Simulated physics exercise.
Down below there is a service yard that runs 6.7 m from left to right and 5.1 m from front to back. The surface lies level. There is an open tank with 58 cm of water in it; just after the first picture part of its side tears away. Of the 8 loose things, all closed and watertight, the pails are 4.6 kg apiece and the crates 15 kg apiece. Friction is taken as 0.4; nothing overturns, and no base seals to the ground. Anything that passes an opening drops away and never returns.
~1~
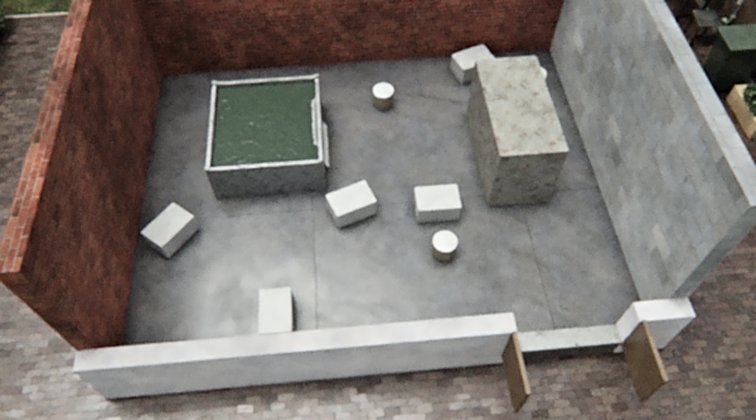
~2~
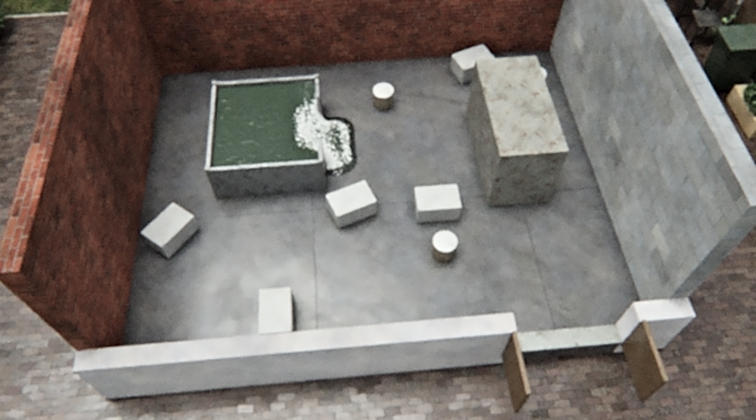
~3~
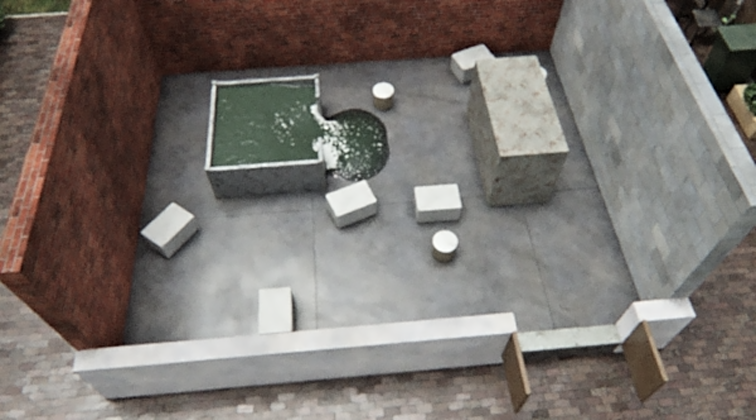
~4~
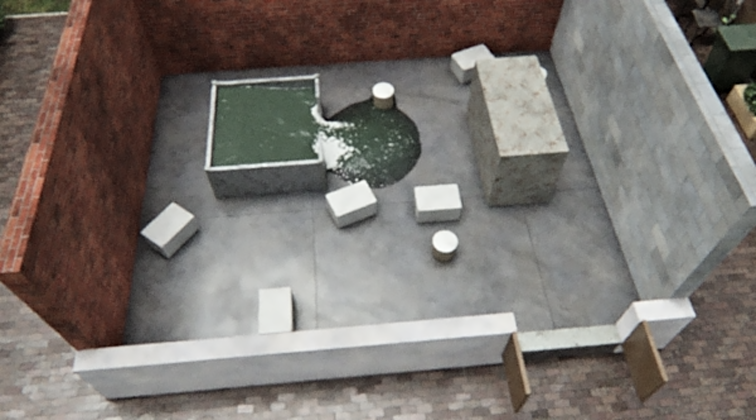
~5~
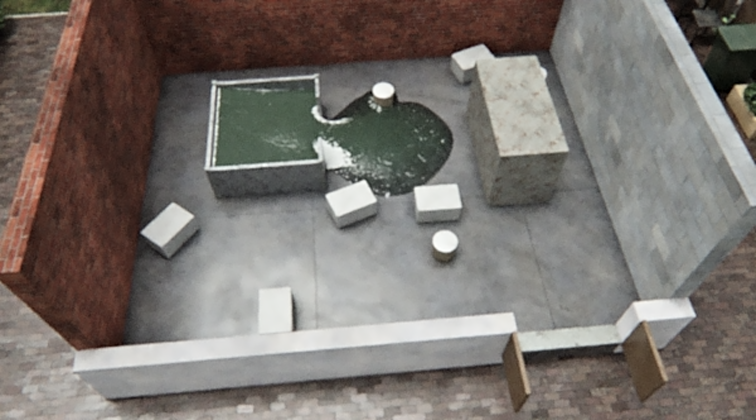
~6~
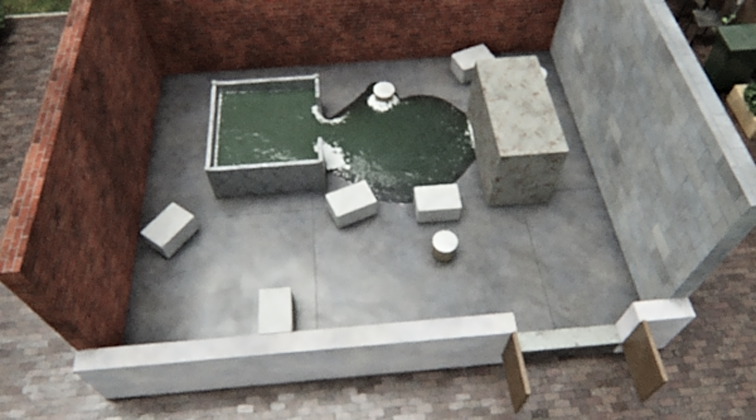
Green water pouring through the right side of a raised tank and spreading across a walled yard among still pale blocks.
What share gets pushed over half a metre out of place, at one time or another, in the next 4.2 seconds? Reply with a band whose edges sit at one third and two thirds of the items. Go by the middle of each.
Band: One third to two thirds.
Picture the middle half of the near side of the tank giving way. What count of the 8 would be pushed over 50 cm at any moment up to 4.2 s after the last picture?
The answer then is 2.
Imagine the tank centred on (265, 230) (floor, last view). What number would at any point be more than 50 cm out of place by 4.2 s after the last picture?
In that case the number is 4.
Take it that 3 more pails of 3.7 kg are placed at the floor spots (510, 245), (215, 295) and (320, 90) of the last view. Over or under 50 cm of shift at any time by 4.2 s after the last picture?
Outcome: Breaks the threshold first, stays within next, stays within last.
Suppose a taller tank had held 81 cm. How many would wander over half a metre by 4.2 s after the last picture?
5.
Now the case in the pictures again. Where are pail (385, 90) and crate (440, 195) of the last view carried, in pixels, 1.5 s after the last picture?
About (461, 49) for the first and (459, 238) for the second.
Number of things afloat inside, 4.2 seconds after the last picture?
At that instant the tally stands at 2.
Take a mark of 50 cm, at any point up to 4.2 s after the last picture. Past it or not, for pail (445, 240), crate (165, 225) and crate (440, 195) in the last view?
Listed in sequence: Higher; lower; higher for the last.
Then, 0.4 s after the last picture 1 of 8 are over 50 cm from their spots; 0 afloat.
Then, 1.5 s after the last picture 2 of 8 are over 50 cm from their spots; 3 afloat.
Then, 2.8 s after the last picture 5 of 8 are over 50 cm from their spots; 3 afloat.
Then, 4.2 s after the last picture 5 of 8 are over 50 cm from their spots, and 5 have been at some point; 2 afloat.
